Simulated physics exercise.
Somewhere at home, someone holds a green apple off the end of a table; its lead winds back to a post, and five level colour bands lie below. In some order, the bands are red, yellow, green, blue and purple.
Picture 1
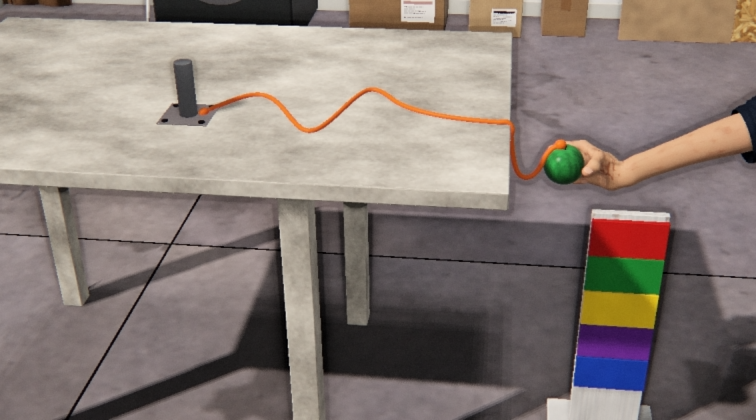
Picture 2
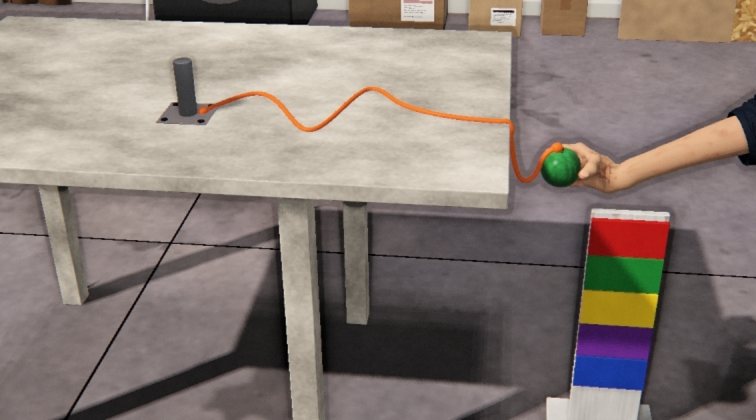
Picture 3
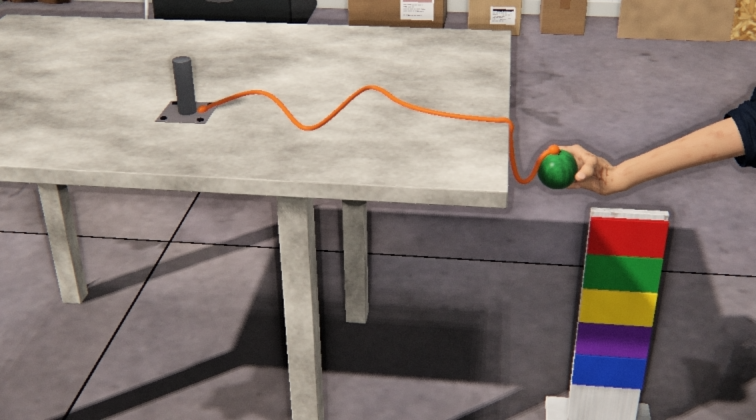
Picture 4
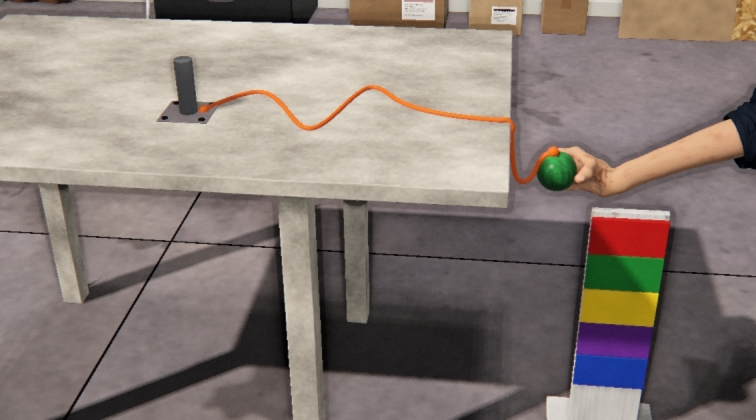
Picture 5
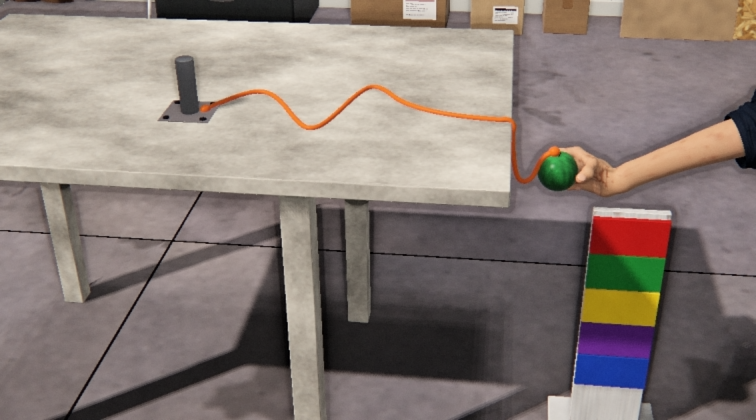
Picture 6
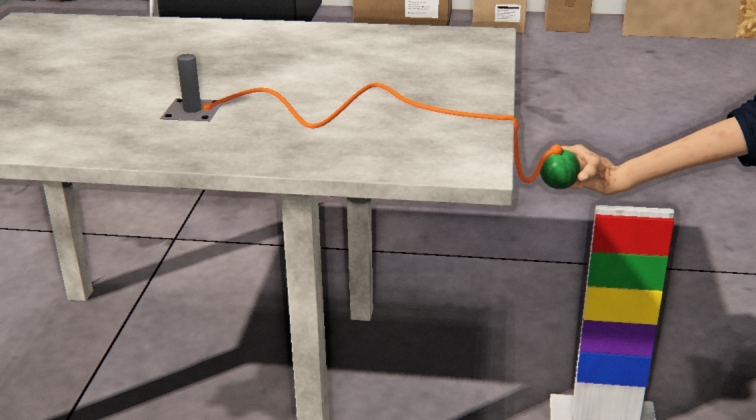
In a garage-like room, a hand held a green ball on an orange cord just past a table's right edge, above a strip of coloured bands, and barely moved, drifting slightly left and back.
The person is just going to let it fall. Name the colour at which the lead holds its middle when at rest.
Blue.
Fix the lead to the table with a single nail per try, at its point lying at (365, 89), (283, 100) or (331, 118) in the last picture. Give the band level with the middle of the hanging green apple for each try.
In order: Green; purple; yellow.
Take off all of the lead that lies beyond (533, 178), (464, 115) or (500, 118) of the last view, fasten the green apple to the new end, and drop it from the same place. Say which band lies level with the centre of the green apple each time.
In that order: Purple; red; green.
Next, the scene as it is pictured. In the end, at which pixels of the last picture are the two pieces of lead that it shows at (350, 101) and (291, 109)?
The first finishes about (461, 112) and the second about (339, 110).
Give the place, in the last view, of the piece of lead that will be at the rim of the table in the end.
It's the piece you see at (383, 86).
Soon after, apple near (471, 356); level with blue.
Then, apple near (516, 361); level with blue.
At rest, apple near (491, 366); level with blue. Its centre hangs level with the blue band.
